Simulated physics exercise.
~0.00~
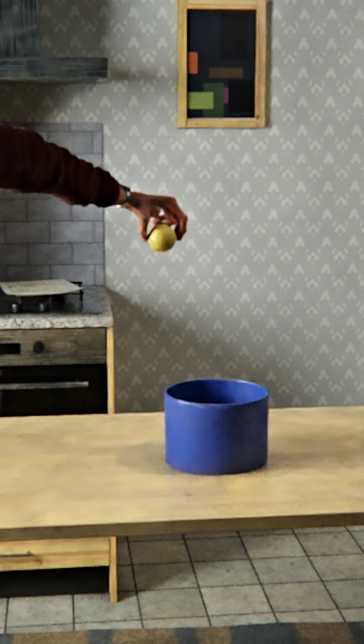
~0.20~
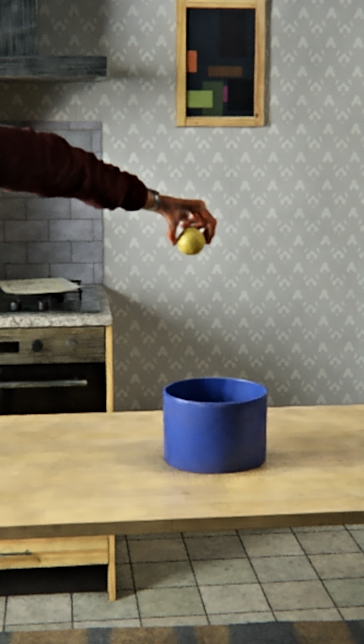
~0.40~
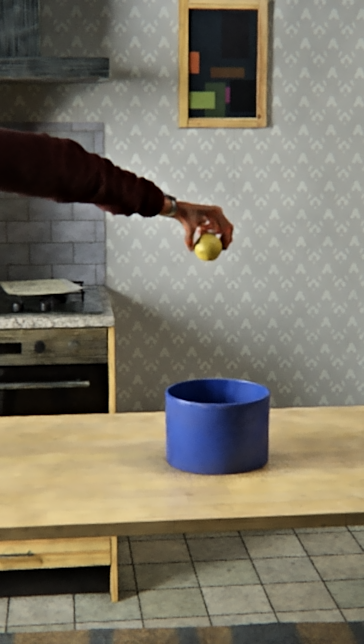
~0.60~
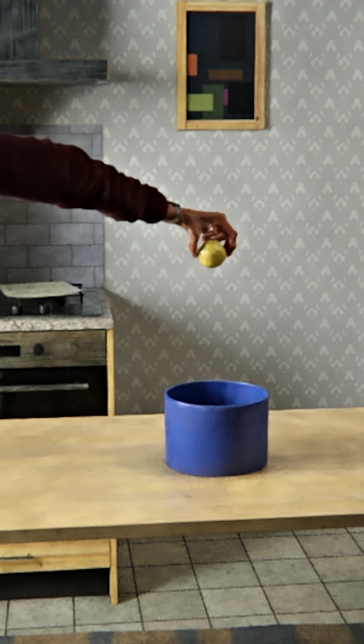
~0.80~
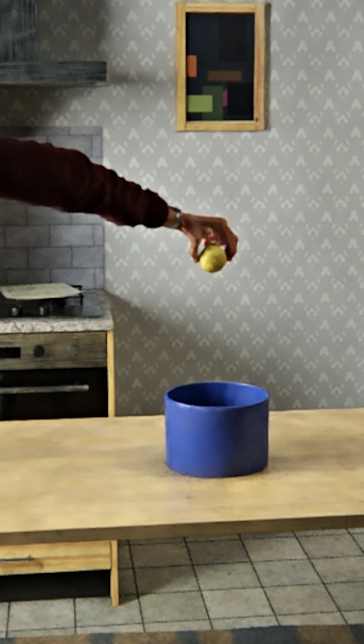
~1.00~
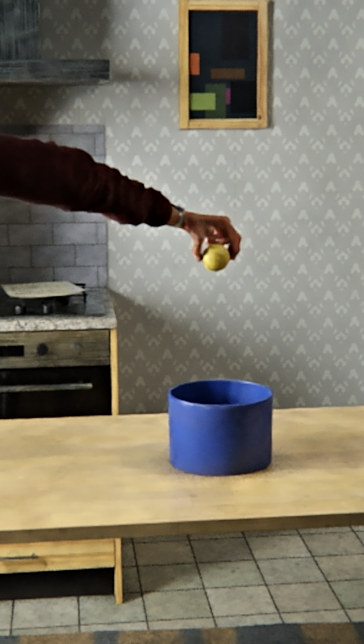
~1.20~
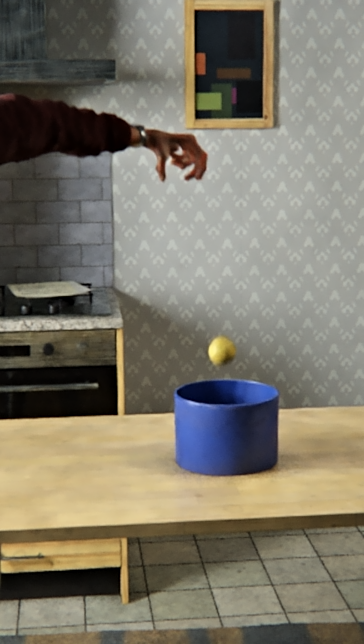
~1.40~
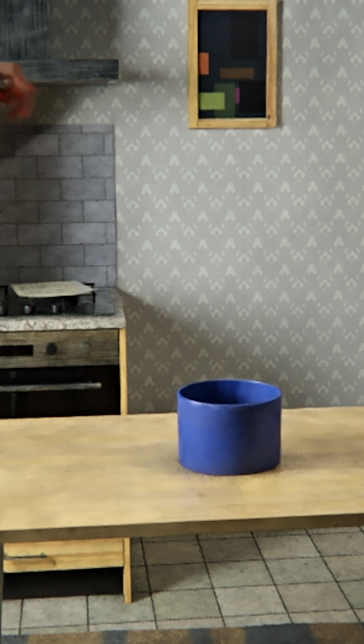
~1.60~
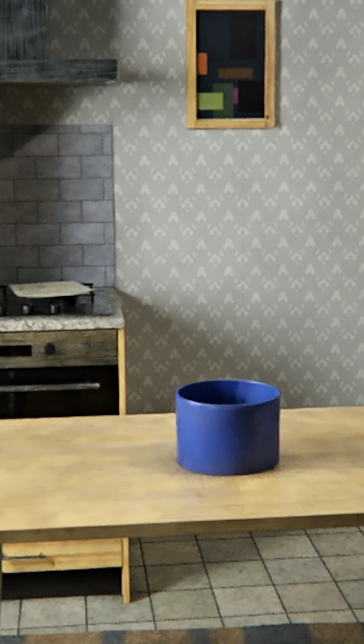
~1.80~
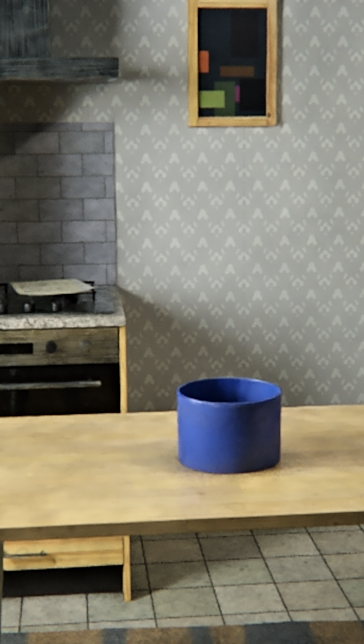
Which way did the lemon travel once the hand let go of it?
The lemon moved down, dropping from the hand toward the blue pot on the table.
